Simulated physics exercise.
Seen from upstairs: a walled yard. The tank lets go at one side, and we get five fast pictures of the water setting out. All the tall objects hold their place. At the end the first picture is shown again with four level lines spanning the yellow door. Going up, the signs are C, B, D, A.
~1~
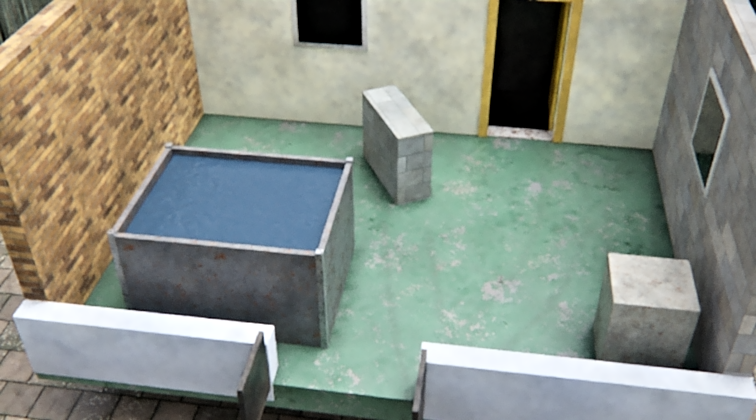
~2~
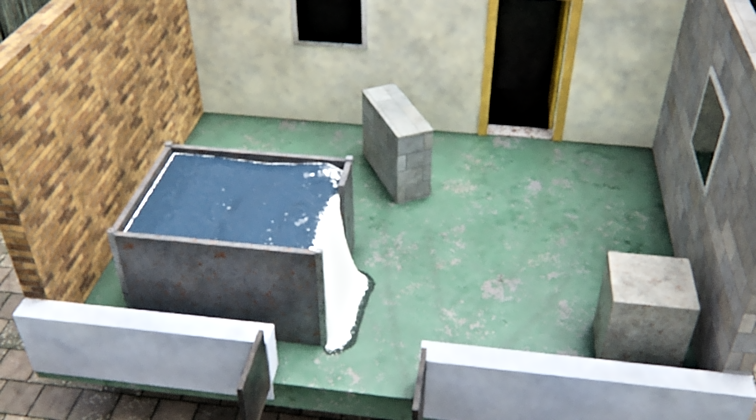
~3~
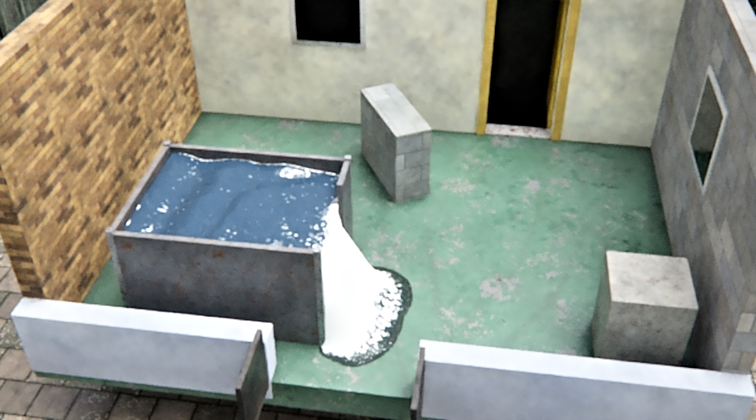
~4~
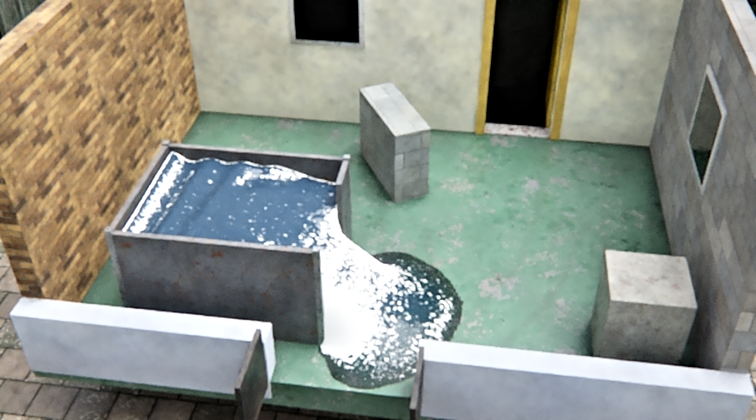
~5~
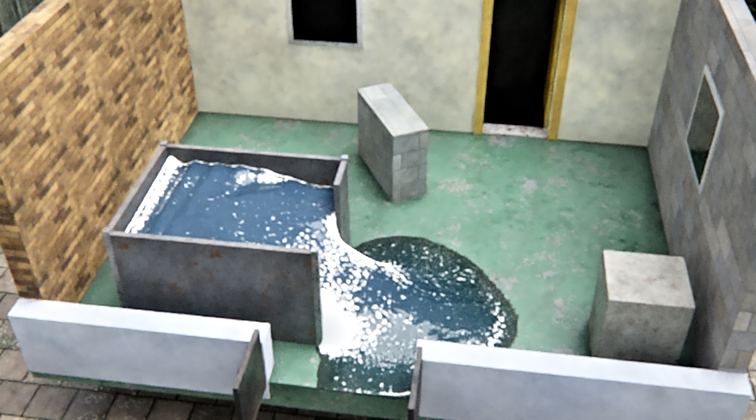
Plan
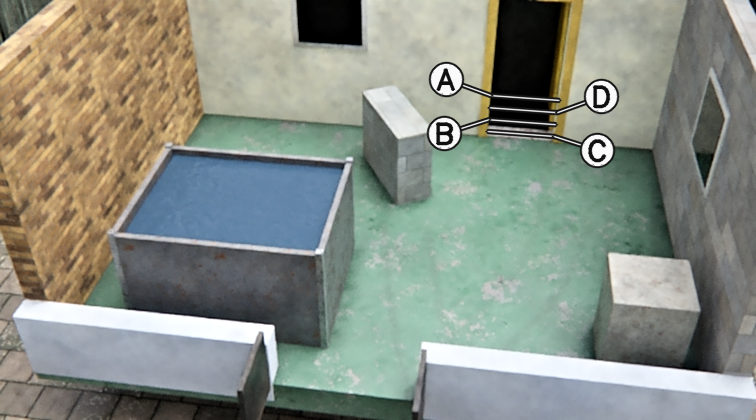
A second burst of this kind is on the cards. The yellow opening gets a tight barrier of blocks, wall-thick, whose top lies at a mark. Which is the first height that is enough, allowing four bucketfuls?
B.
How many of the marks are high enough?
Three of the four.
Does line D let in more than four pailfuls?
No, that is safe.
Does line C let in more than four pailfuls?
Yes, it does.
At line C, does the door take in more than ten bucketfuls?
Yes.
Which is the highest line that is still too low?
It is C.
On the marked copy, A at (524, 98); B at (522, 122); C at (520, 133); D at (523, 110); from the bottom up C, B, D, A.
If A is chosen, nothing gets over.
If B is chosen, a splash gets over, under a bucket.
If C is chosen, dozens of bucketfuls pour in.
If D is chosen, nothing gets over.
